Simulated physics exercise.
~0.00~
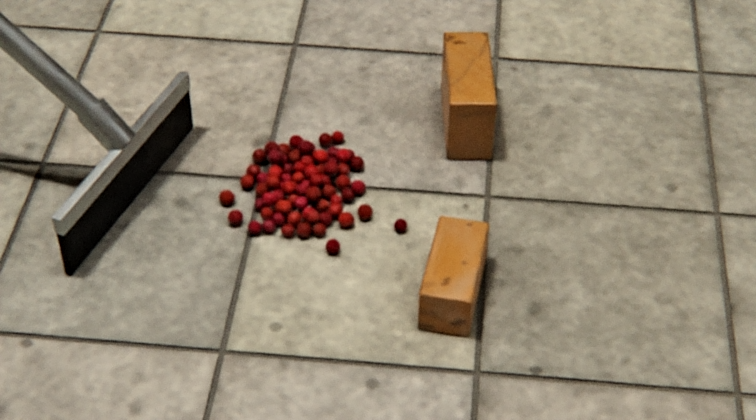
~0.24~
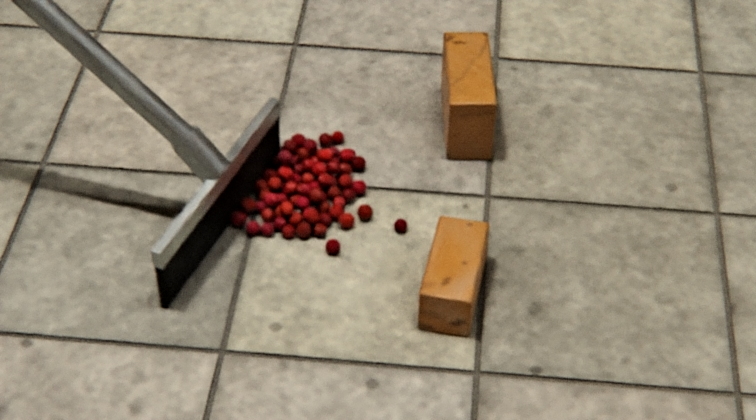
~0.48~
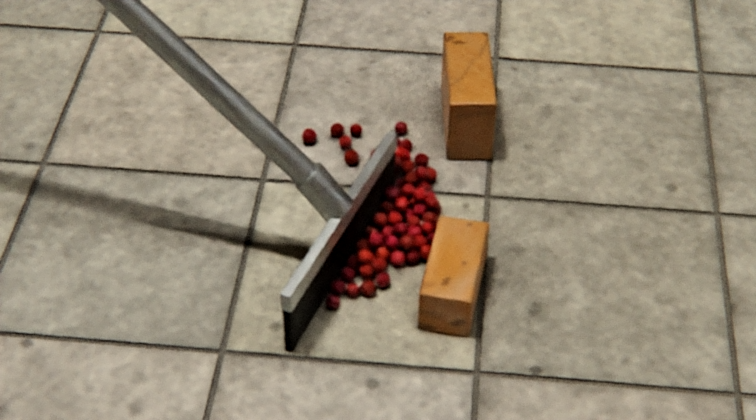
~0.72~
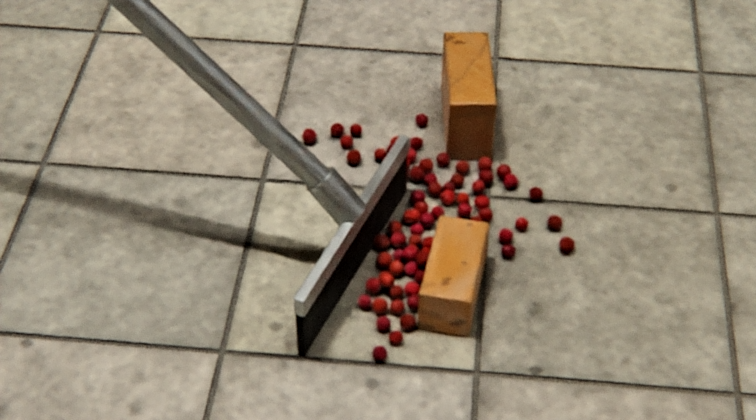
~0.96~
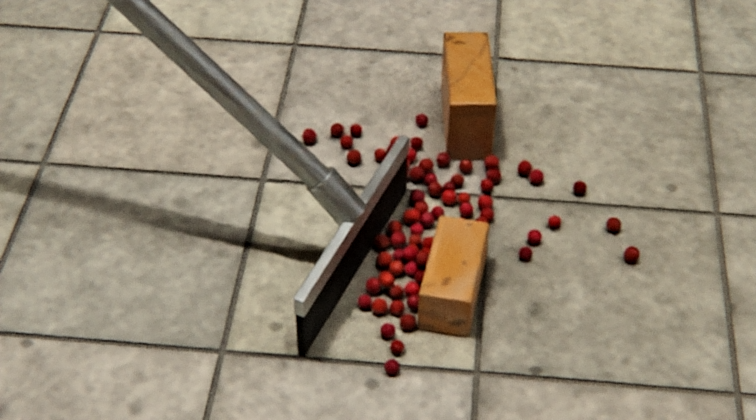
The clip opens on a gray tiled floor, where a long-handled squeegee stands left of a loose cluster of red cranberries, with two orange-brown blocks set apart to the right. The squeegee slides right until its dark blade meets the berries. It sweeps them onward, packing most against the near block while a few slip past the blade's far end and stay behind. As the blade slows and stops just short of the blocks, berries spill into the gap and several roll out beyond. Finally the blade rests, with most berries still held before the blocks and a few straying around the near one.
